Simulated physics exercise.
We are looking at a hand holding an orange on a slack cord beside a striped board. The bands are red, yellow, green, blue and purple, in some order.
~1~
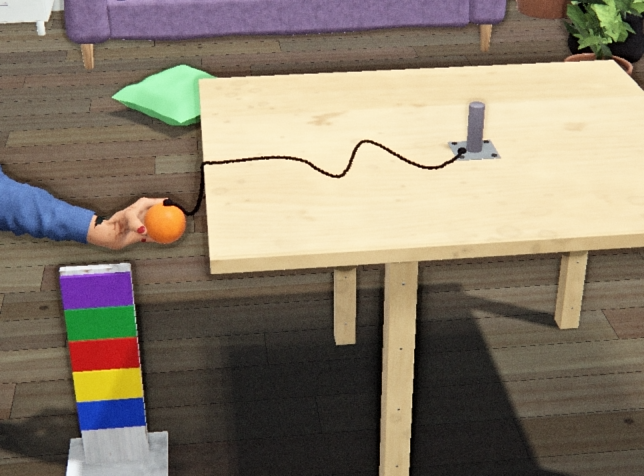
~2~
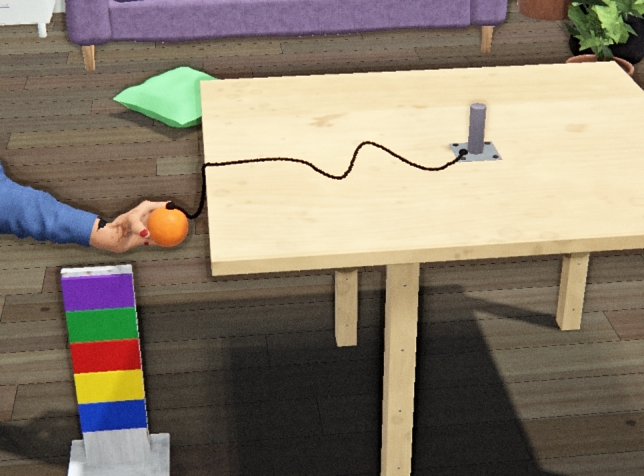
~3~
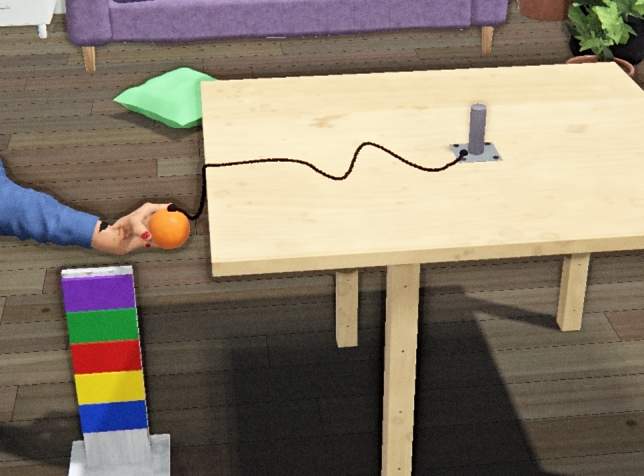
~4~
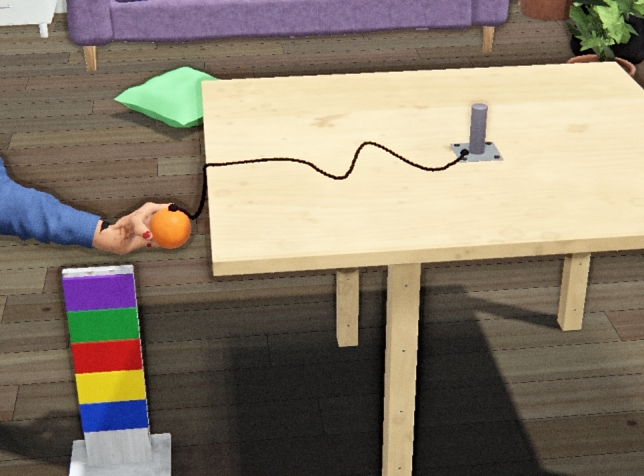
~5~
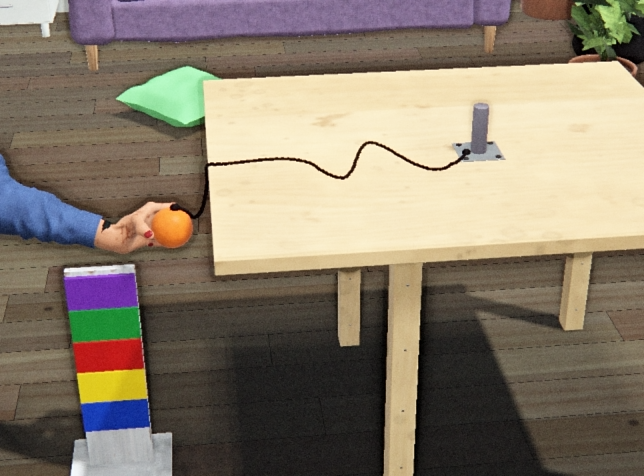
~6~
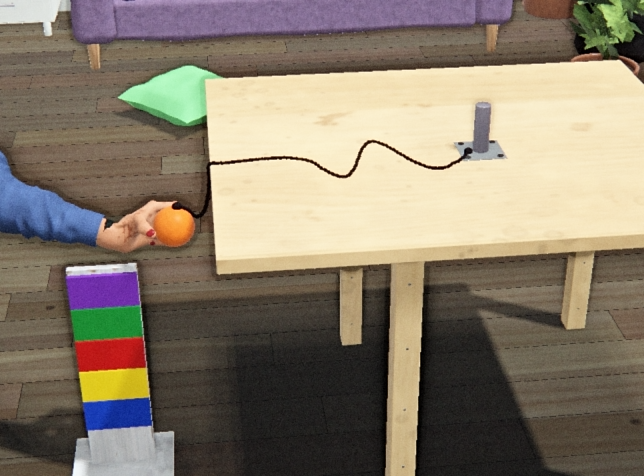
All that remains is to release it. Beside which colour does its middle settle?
The yellow one.
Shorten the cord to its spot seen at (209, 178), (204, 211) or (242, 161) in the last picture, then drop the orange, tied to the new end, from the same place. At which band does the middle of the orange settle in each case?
One after the other, green; red; purple.
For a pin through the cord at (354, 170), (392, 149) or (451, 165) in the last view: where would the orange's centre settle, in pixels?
In that order: (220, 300), (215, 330) and (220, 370).
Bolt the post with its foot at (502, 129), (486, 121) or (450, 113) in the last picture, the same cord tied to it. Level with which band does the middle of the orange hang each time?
One after the other, red; red; yellow.
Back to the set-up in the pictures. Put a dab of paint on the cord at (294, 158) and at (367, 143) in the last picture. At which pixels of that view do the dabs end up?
At (213, 216), then (316, 162).
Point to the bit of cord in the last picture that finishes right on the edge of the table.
Near (326, 170).
Soon after, orange near (249, 357); level with yellow.
After that, orange near (209, 375); level with yellow.
In the end, orange near (224, 373); level with yellow. The cord holds its middle at yellow.
